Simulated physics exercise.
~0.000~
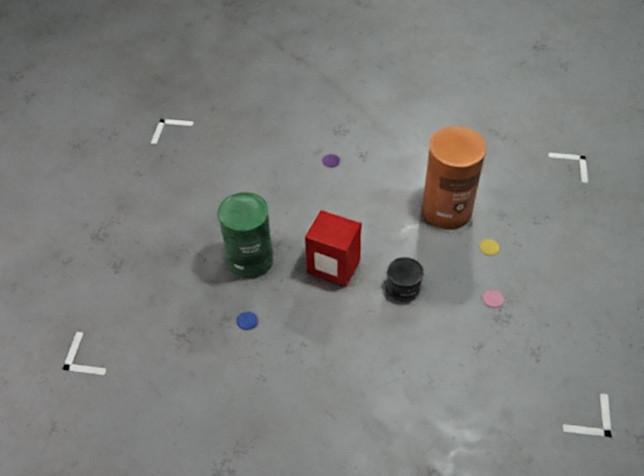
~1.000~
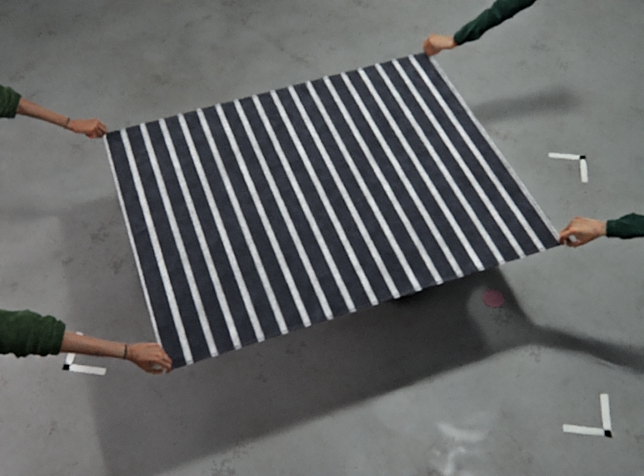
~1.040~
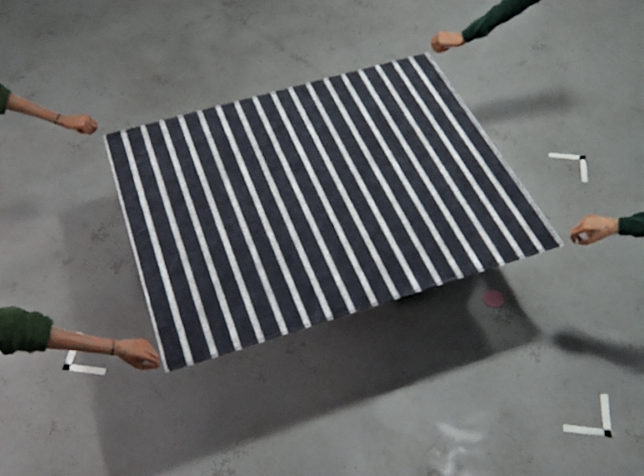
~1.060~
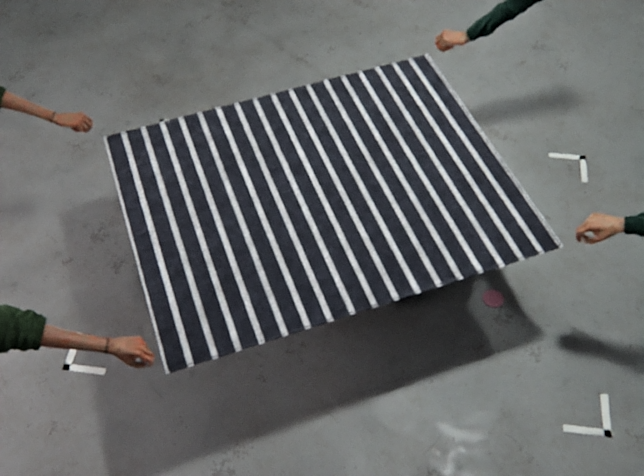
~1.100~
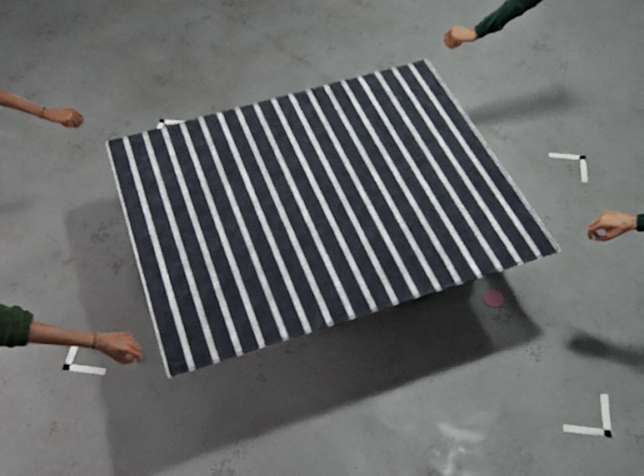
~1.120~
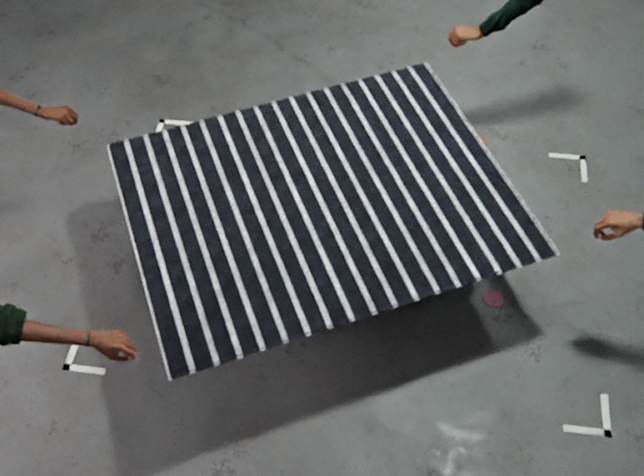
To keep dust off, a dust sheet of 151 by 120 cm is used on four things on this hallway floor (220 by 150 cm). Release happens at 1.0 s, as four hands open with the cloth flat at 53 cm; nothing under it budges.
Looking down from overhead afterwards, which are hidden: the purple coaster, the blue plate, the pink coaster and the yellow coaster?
In order: The purple coaster remains in the open; the blue plate vanishes under it; the pink coaster still shows; the yellow coaster stays uncovered.
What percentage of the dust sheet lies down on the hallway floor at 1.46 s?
Roughly 0 per cent.
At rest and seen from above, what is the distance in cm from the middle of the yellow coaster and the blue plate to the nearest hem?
Around 6 centimetres for the first one and around 28 centimetres for the second.
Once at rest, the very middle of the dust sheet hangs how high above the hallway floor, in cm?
Roughly 32 cm high.
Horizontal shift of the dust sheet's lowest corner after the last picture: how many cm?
Measured flat, the shift is around 16 centimetres.
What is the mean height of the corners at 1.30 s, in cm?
On average the corners sit about 20 cm above the surface.
By 1.3 s, 0 % of it is down, spanning 184 by 167 cm, above pink coaster, blue plate.
By 1.5 s, 0 % of it is down, spanning 165 by 140 cm, above blue plate.
By 1.6 s, 5 % of it is down, spanning 160 by 134 cm, above blue plate.
By 1.8 s, 10 % of it is down, spanning 156 by 133 cm, above blue plate.
By 3.3 s, 10 % of it is down, spanning 155 by 133 cm, above blue plate.
